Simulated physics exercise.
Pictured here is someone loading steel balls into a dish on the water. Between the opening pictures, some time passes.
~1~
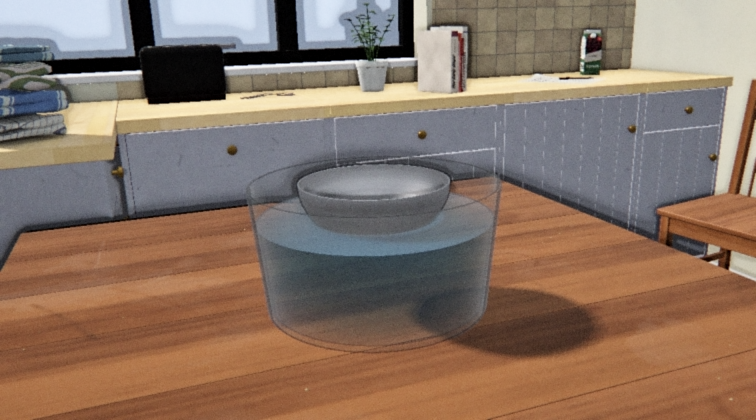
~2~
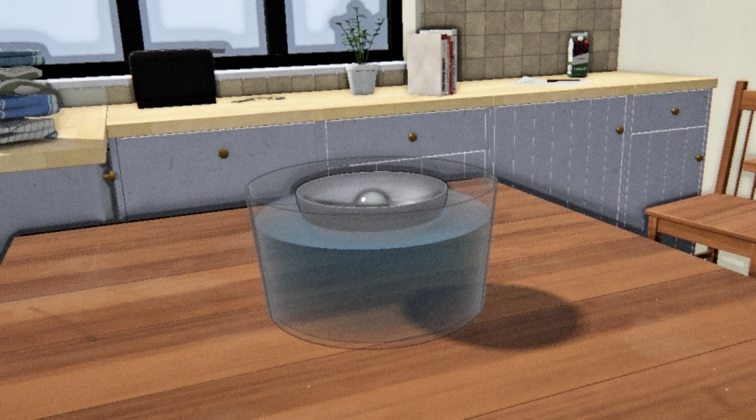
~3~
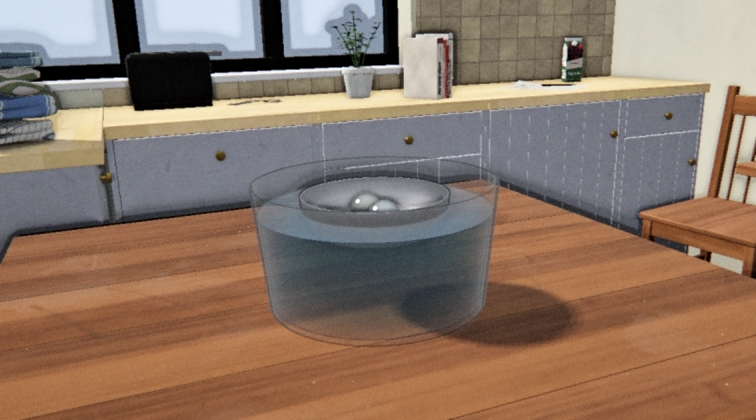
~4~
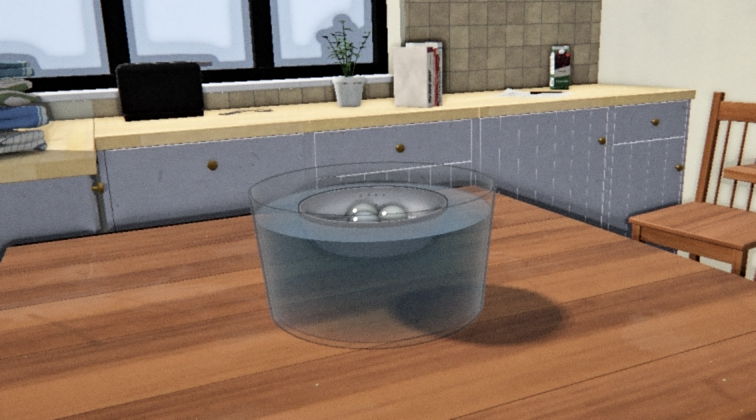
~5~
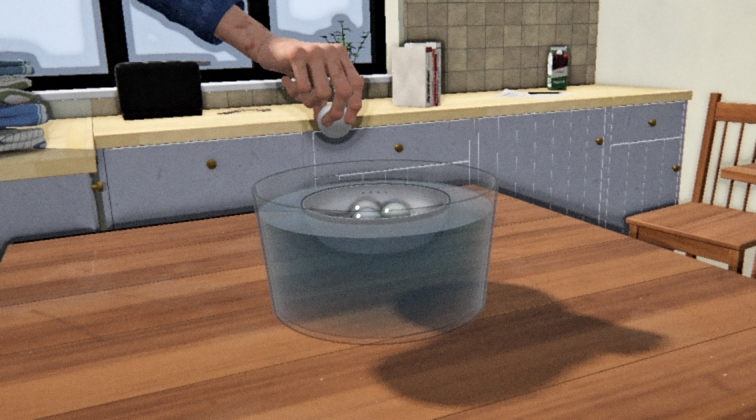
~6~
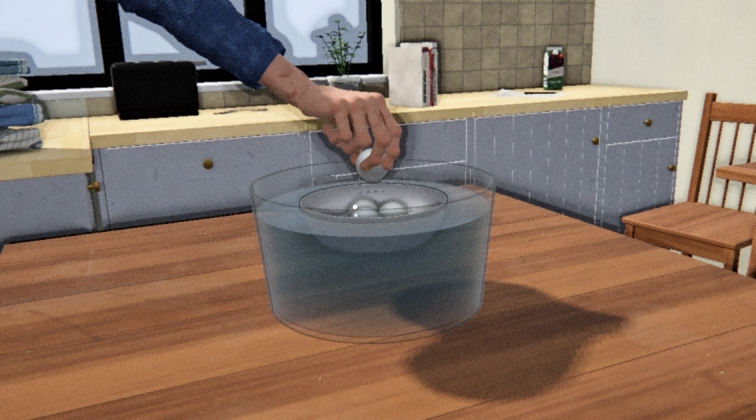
To begin with, an empty dish floats high on the water in a clear container on a wooden table. Steel balls appear inside it in stages, and the dish sits lower each time until its rim is near the surface. A hand then enters holding another ball and lowers it toward the dish.
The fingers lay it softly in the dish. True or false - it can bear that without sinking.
False, it sinks.
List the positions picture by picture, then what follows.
In the first picture, dish (374, 182) empty; most of its side above the surface.
In the second picture, dish (372, 189) with one aboard; about two thirds of its side above the surface.
In the third picture, dish (375, 195) with two aboard; about a third of its side above the surface.
In the fourth picture, dish (373, 204) with three aboard; hardly any of its side above the surface.
In the fifth picture, dish (376, 201) with three aboard; hardly any of its side above the surface; the next steel ball in the hand at (335, 121).
In the sixth picture, dish (373, 201) with three aboard; hardly any of its side above the surface; the next steel ball in the hand at (372, 165).
Soon after, the steel ball is in and the dish dips.
Later, water pours in over its edge.
In the end, the dish lies on the bottom with its load.
